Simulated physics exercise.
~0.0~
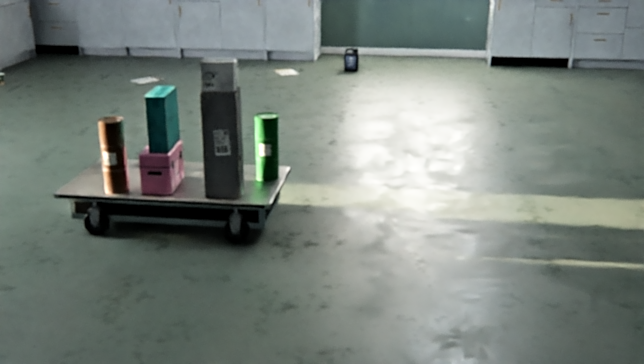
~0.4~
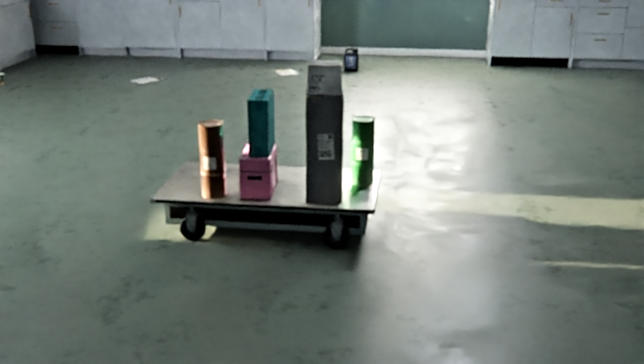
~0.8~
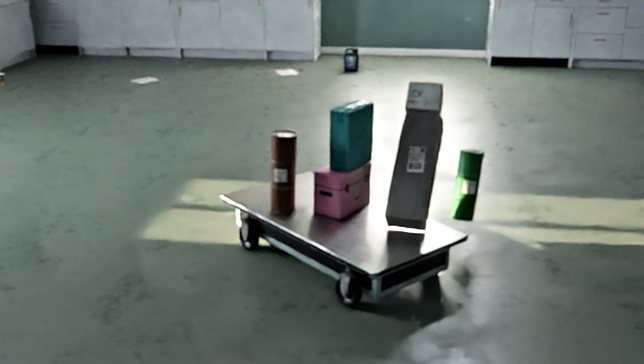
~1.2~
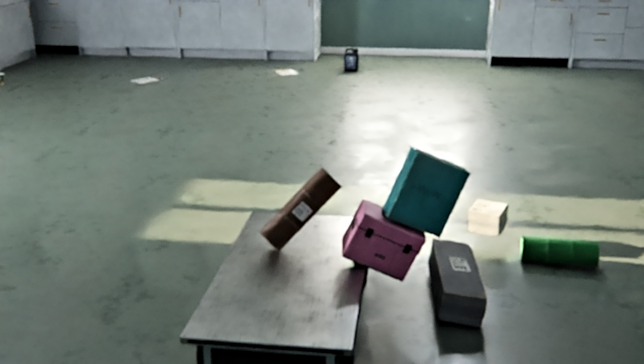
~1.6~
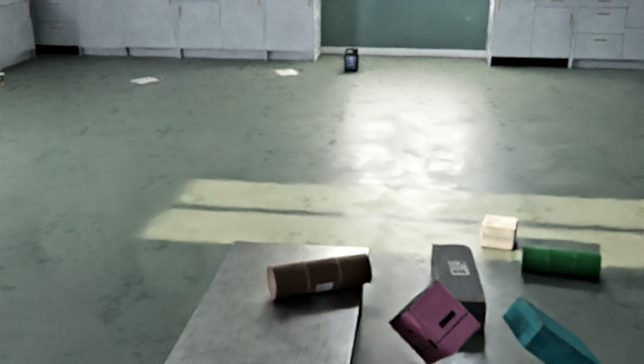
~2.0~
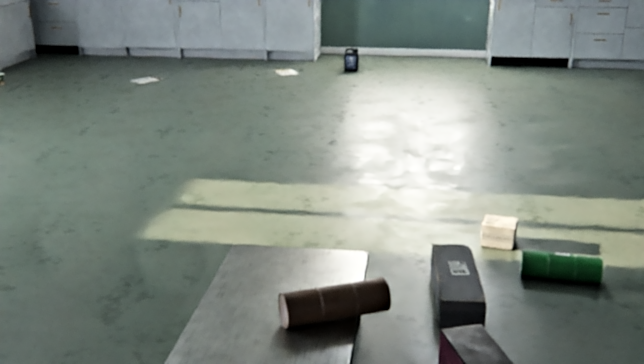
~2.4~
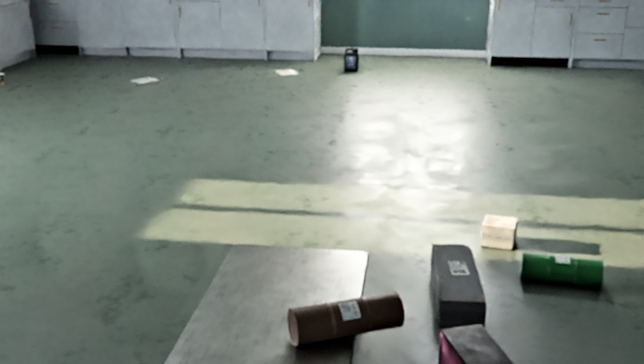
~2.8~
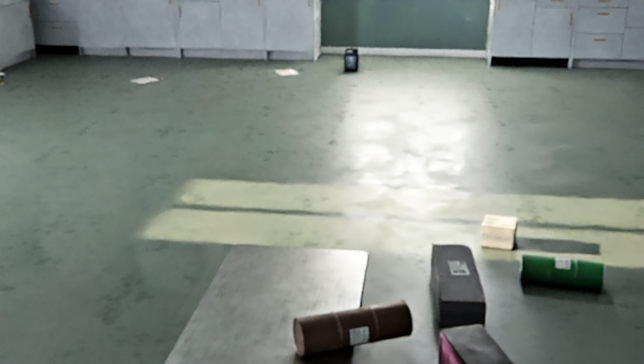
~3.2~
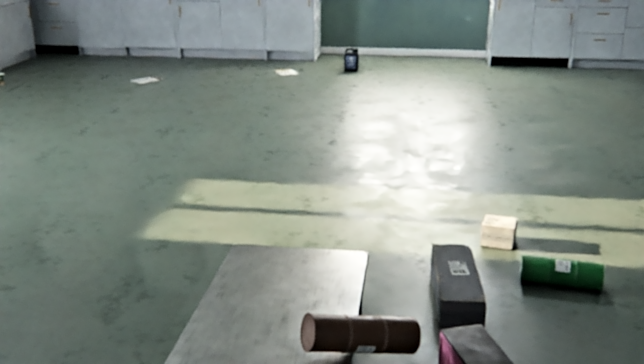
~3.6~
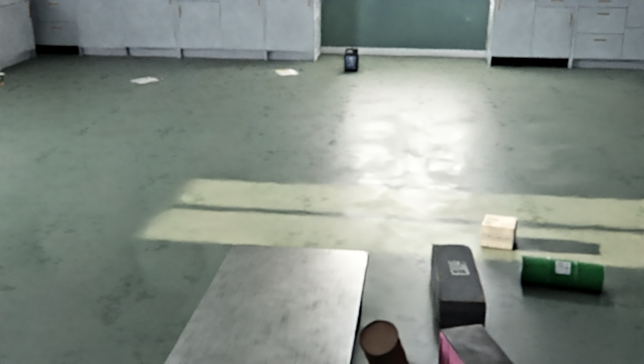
A low flat cart rolls to the right across a green floor in a large room, carrying upright boxes and cylinders, with a small pale block atop the tall grey box. It swings around toward the viewer, and the grey box and green cylinder tip toward the right edge. The pale block, grey box and green cylinder land on the floor as the pink and turquoise boxes topple off after them. The brown cylinder falls flat on the deck. With the cart stopped in the foreground, it rolls slowly to the edge and tips off beside the fallen boxes.
